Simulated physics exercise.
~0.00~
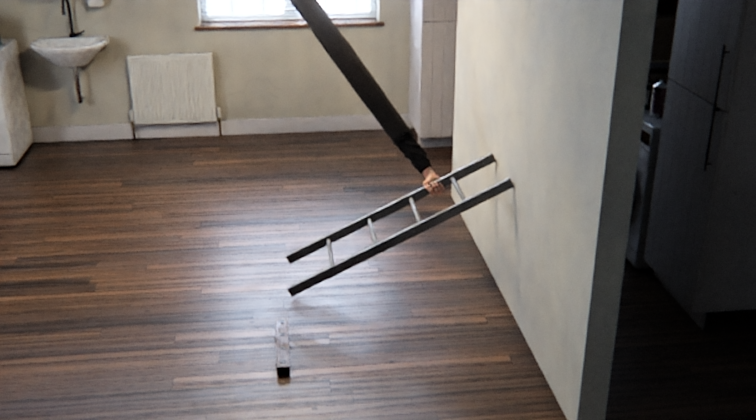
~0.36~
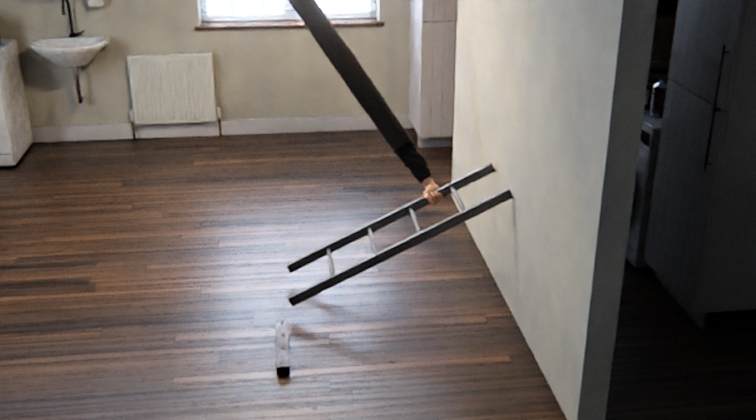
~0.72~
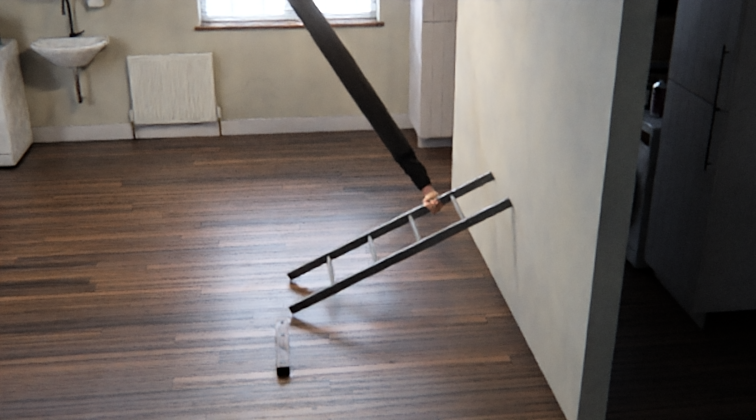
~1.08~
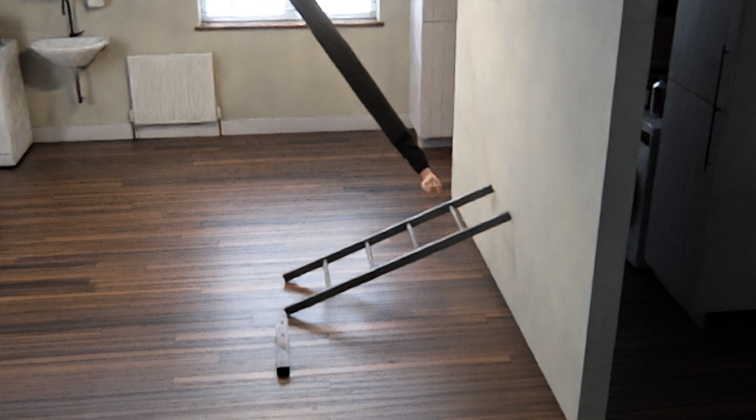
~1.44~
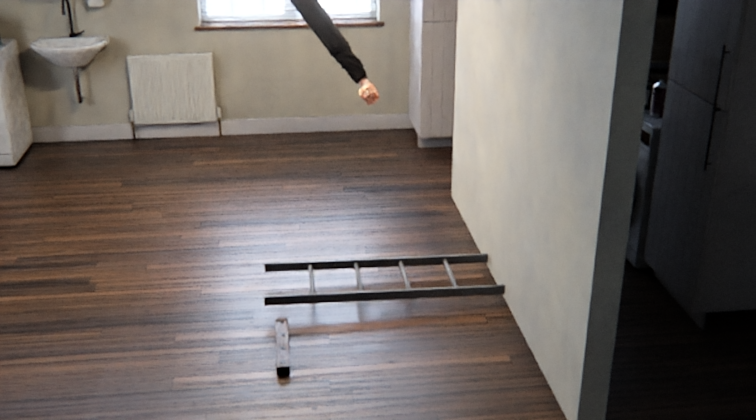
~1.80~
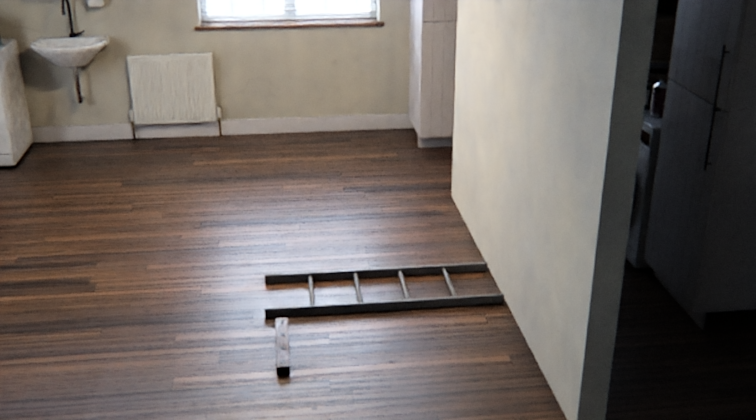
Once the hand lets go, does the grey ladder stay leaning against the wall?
No, its feet slip away to the left and its top slides down the wall, so it ends up lying flat on the floor.
